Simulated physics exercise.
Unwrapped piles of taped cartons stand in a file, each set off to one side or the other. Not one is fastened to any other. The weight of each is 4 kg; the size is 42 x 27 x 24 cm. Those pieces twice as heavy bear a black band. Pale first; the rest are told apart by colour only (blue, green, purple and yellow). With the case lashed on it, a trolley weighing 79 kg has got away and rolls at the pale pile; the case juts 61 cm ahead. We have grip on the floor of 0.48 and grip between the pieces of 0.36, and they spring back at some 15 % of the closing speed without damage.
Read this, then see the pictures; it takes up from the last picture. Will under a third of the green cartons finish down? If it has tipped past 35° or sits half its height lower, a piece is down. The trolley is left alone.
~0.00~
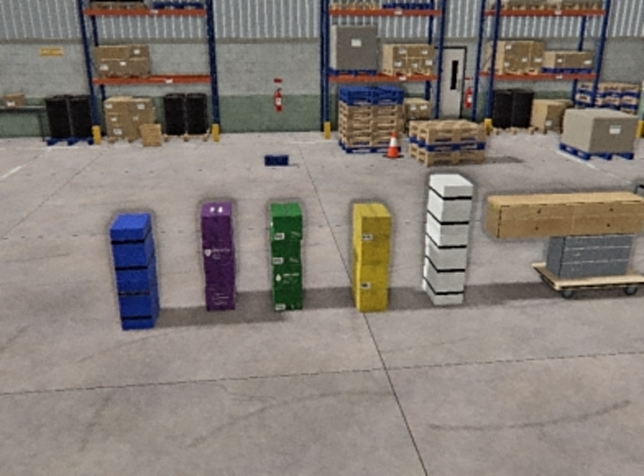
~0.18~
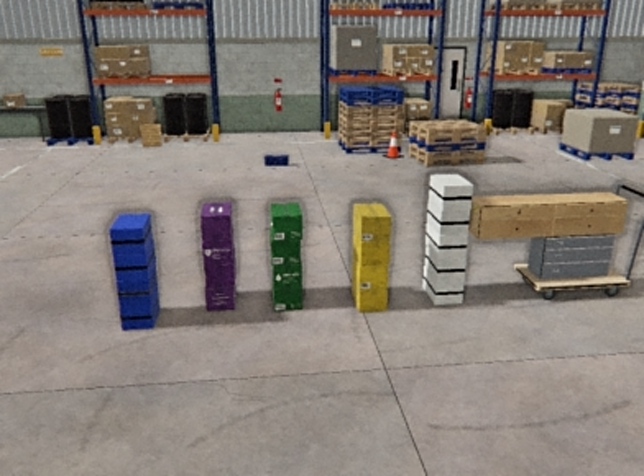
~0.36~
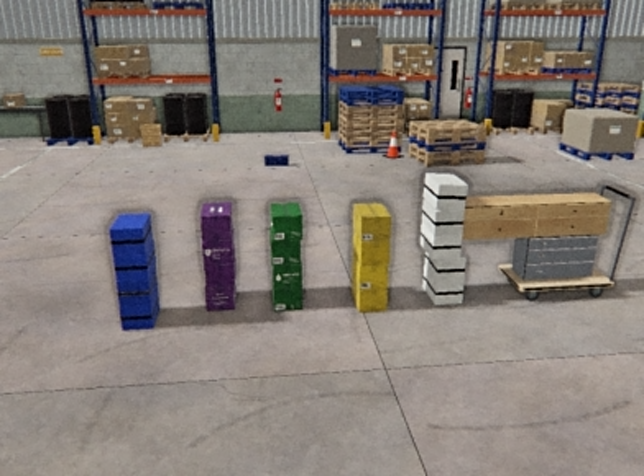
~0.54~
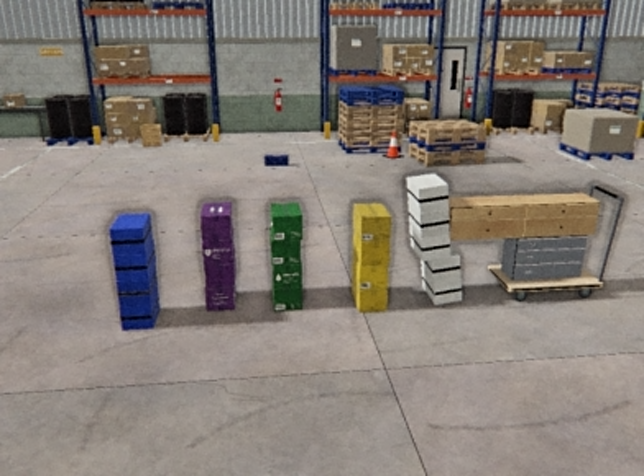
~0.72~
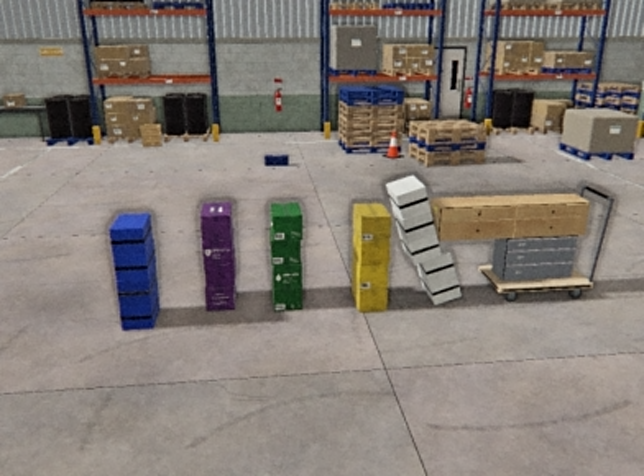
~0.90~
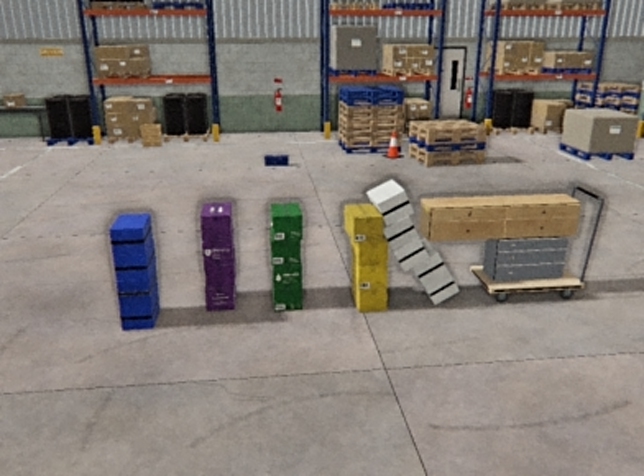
No, more than a third do.
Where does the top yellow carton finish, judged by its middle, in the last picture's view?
End point in last frame: Roughly (258, 270).
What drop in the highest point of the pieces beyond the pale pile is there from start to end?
By about 0 cm, start to end.
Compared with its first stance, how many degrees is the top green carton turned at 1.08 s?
Measured against how it began, the tilt is near 0 degrees.
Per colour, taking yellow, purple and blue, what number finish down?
Colour by colour - yellow: 4; purple: 4; blue: 0.
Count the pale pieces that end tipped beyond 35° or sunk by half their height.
5.
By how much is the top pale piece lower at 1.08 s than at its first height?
About 20 cm.
By 1.08 s, 5 of the pale pile down; none of the 4 green cartons down (0 of 16 in all colours); top green carton unmoved; top yellow carton tilted 11°.
By 1.32 s, 5 of the pale pile down; none of the 4 green cartons down (3 of 16 in all colours); top green carton tilted 3°; top yellow carton tilted 14°, 8 cm lower.
By 1.72 s, 5 of the pale pile down; none of the 4 green cartons down (4 of 16 in all colours); top green carton tilted 20°; top yellow carton tilted 12°, 24 cm lower.
By 2.30 s, 5 of the pale pile down; 4 of the 4 green cartons down (12 of 16 in all colours); top green carton tilted 39°, 26 cm lower; top yellow carton tilted 48°, 41 cm lower.
When it is over (4.3 s), 5 of the pale pile down; 4 of the 4 green cartons down (12 of 16 in all colours); top green carton tilted 42°, 28 cm lower; top purple carton on its side. That is 100 per cent. In pixels of the last frame, middles, top green carton near (201, 250), top purple carton near (101, 282).
